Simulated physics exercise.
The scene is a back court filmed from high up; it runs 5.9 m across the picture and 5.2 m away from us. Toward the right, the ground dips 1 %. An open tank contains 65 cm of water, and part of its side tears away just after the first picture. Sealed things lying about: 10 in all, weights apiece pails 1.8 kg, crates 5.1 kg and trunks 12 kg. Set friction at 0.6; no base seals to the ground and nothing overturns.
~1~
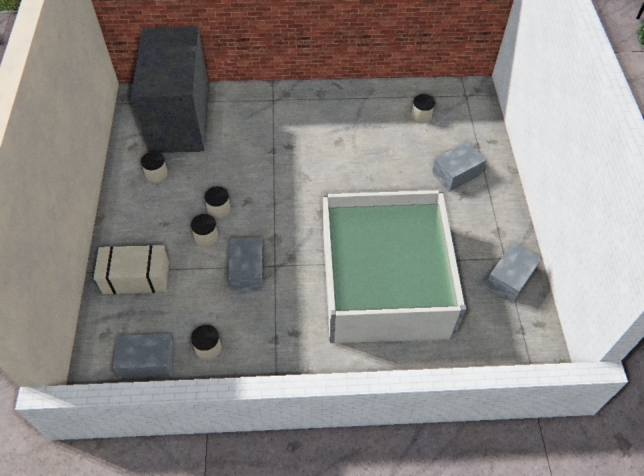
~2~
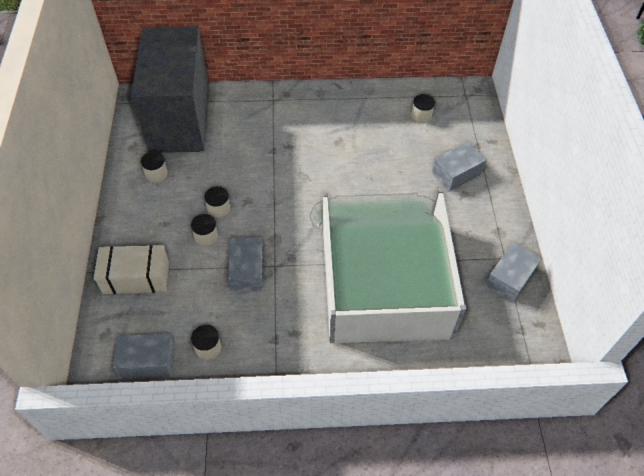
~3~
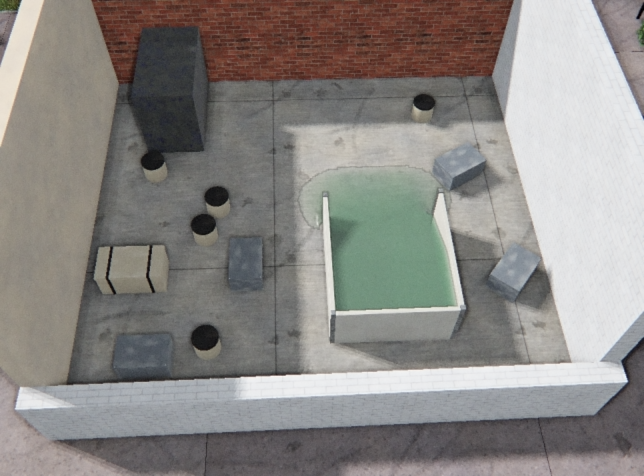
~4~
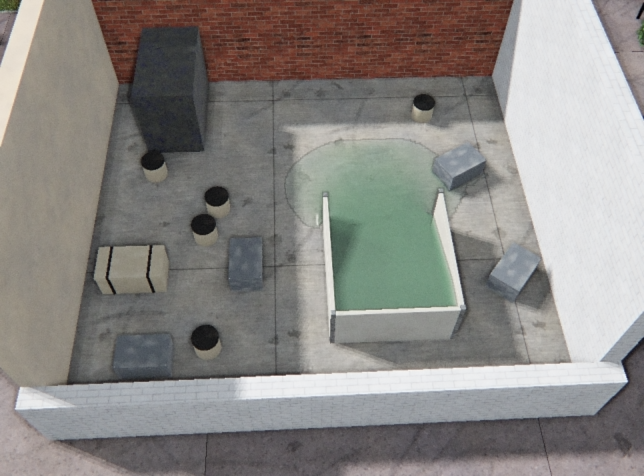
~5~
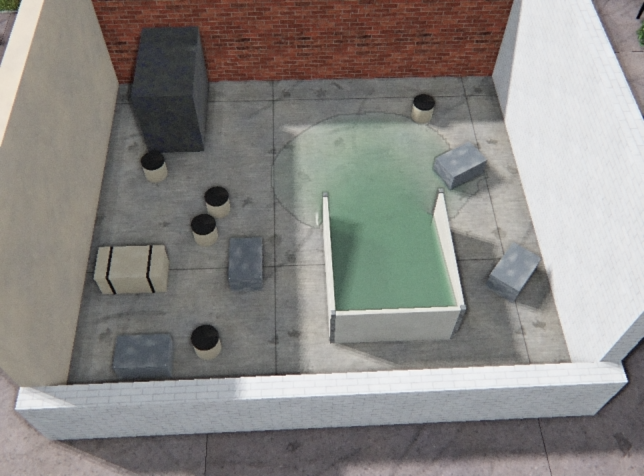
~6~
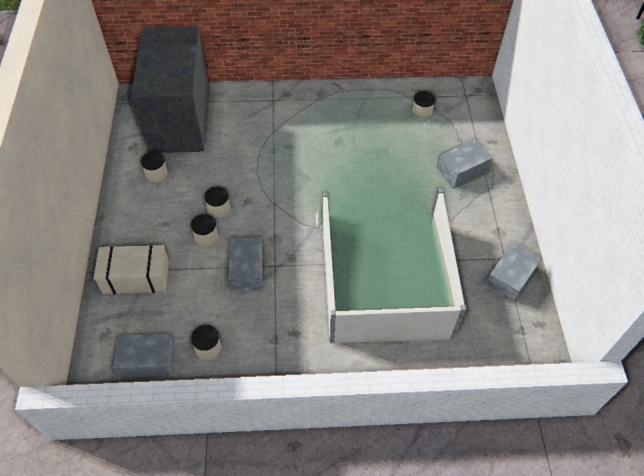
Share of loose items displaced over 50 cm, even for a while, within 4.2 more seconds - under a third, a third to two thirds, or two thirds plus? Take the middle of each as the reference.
The share is a third to two thirds.
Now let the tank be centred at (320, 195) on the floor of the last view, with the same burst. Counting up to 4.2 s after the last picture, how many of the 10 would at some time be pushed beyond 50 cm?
The answer would then be 8.
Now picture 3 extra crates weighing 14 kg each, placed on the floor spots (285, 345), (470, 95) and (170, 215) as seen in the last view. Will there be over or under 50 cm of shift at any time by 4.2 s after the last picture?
First stays inside, second goes beyond, third stays inside.
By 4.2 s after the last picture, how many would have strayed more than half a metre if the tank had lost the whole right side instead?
The answer would then be 6.
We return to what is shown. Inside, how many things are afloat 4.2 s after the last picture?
Count: 5.
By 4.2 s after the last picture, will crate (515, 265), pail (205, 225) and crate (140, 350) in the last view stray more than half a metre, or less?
Taking them in turn, the answers are greater, greater and smaller.
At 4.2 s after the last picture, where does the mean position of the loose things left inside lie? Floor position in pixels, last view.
Mean position: Approximately (279, 294).
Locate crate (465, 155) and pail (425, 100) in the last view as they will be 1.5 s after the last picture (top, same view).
Estimated pixels: (490, 118) and (494, 54).
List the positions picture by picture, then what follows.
A crate at (461, 159), on the bottom; a pail at (424, 102), on the bottom; 2.2 m2 under water; 0 of 10 have shifted, in the first frame.
A crate at (461, 159) rests on the ground; a pail at (424, 102) rests on the ground; water covers 3.1 m2; 0 of 10 have shifted, in the second frame.
A crate at (461, 159), on the bottom; a pail at (424, 102), on the bottom; water covers 4.1 m2; 0 of 10 have shifted, in the third frame.
A crate at (461, 159) rests on the ground; a pail at (424, 102), on the bottom; 5.4 m2 under water; 0 of 10 have shifted, in the fourth frame.
A crate at (461, 159), on the bottom; a pail at (424, 102) rests on the ground; 6.9 m2 under water; 0 of 10 have shifted, in the fifth frame.
A crate at (466, 156) rests on the ground, 10 cm from its start; a pail at (425, 98), on the bottom, 7 cm from its start; 8.5 m2 under water; 2 of 10 have shifted, in the sixth frame.
Then, 0.4 s after the last picture 1 of 10 are over 50 cm from their spots; 0 afloat.
Then, 1.5 s after the last picture 2 of 10 are over 50 cm from their spots; 2 afloat.
Then, 2.8 s after the last picture 2 of 10 are over 50 cm from their spots; 2 afloat.
Then, 4.2 s after the last picture 5 of 10 are over 50 cm from their spots, and 6 have been at some point; 5 afloat.
